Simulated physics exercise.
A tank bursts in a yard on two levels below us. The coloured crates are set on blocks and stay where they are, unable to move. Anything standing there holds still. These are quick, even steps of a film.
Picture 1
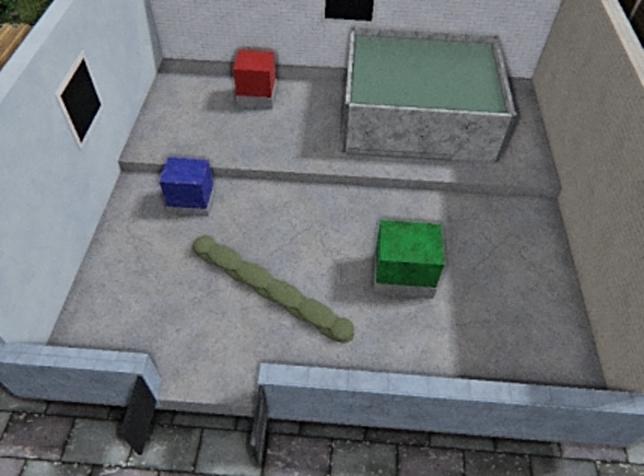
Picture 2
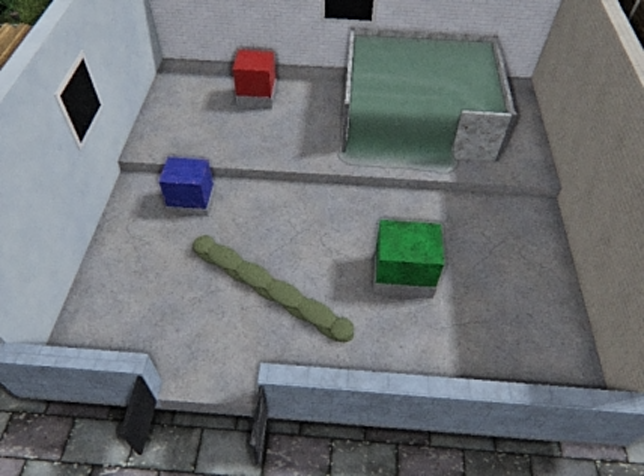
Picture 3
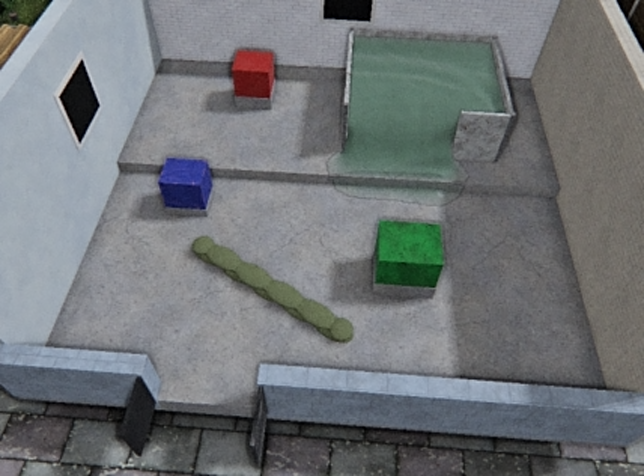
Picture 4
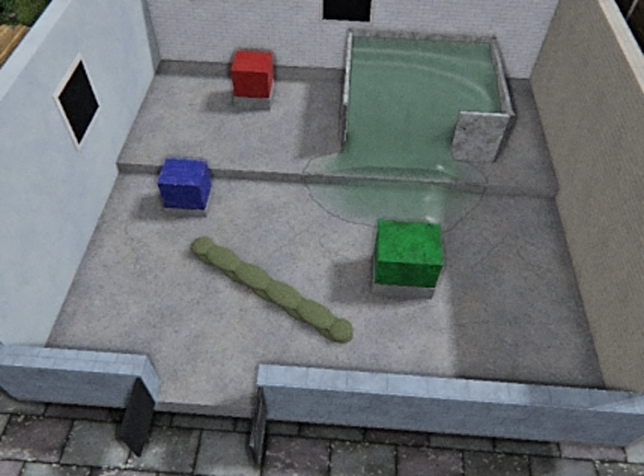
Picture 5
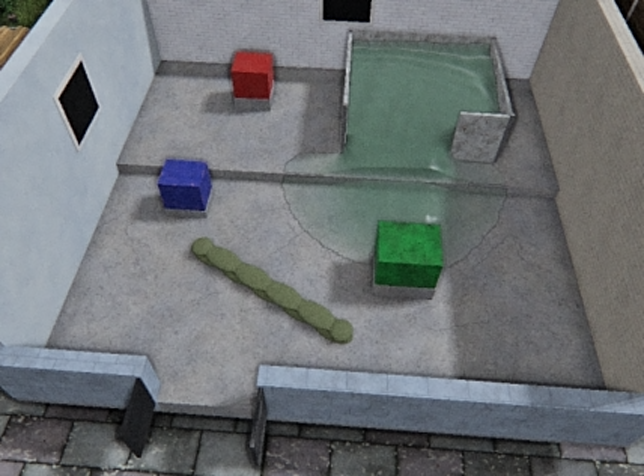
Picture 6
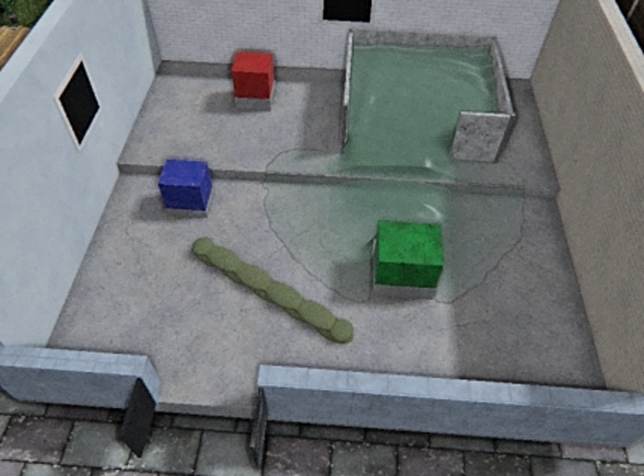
Water poured through a gap in the front of the tank, ran over the step onto the lower level, and spread in a widening sheet around the green block, while the red and blue blocks stayed still.
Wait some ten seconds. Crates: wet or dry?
The red crate never gets touched by the water; the green crate gets touched by the water; the blue crate gets touched by the water.
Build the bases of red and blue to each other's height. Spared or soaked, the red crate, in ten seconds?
With the swap, the red crate avoids the flood.
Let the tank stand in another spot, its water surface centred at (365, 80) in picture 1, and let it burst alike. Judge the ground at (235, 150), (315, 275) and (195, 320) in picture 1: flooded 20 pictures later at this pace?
Taking the three spots in order: Bare, swamped, swamped.
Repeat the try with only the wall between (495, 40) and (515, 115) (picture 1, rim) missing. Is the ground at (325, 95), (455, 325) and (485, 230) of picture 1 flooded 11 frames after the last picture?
In order: Spared, swamped, swamped.
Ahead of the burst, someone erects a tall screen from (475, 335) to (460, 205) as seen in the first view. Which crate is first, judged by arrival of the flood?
My answer: The green crate.
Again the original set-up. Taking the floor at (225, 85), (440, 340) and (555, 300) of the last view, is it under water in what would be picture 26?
Going through them in order, I'd say clear, drenched and drenched.
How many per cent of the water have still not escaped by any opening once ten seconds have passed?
Estimate: Close to 84 %.
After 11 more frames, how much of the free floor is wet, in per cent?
Around 55 percent of it.
A moment on, water covers 40 % of the floor; the red crate not reached, the green crate water round its plinth, the blue crate water round its plinth.
Next, water covers 55 % of the floor; the red crate not reached, the green crate water round its plinth, the blue crate water round its plinth.
Then, water covers 65 % of the floor; the red crate not reached, the green crate water round its plinth, the blue crate water round its plinth.
Later, water covers 65 % of the floor; the red crate not reached, the green crate water round its plinth, the blue crate water round its plinth.
In the end, water covers 65 % of the floor; the red crate stayed above the water, the green crate was topped, the blue crate was topped.
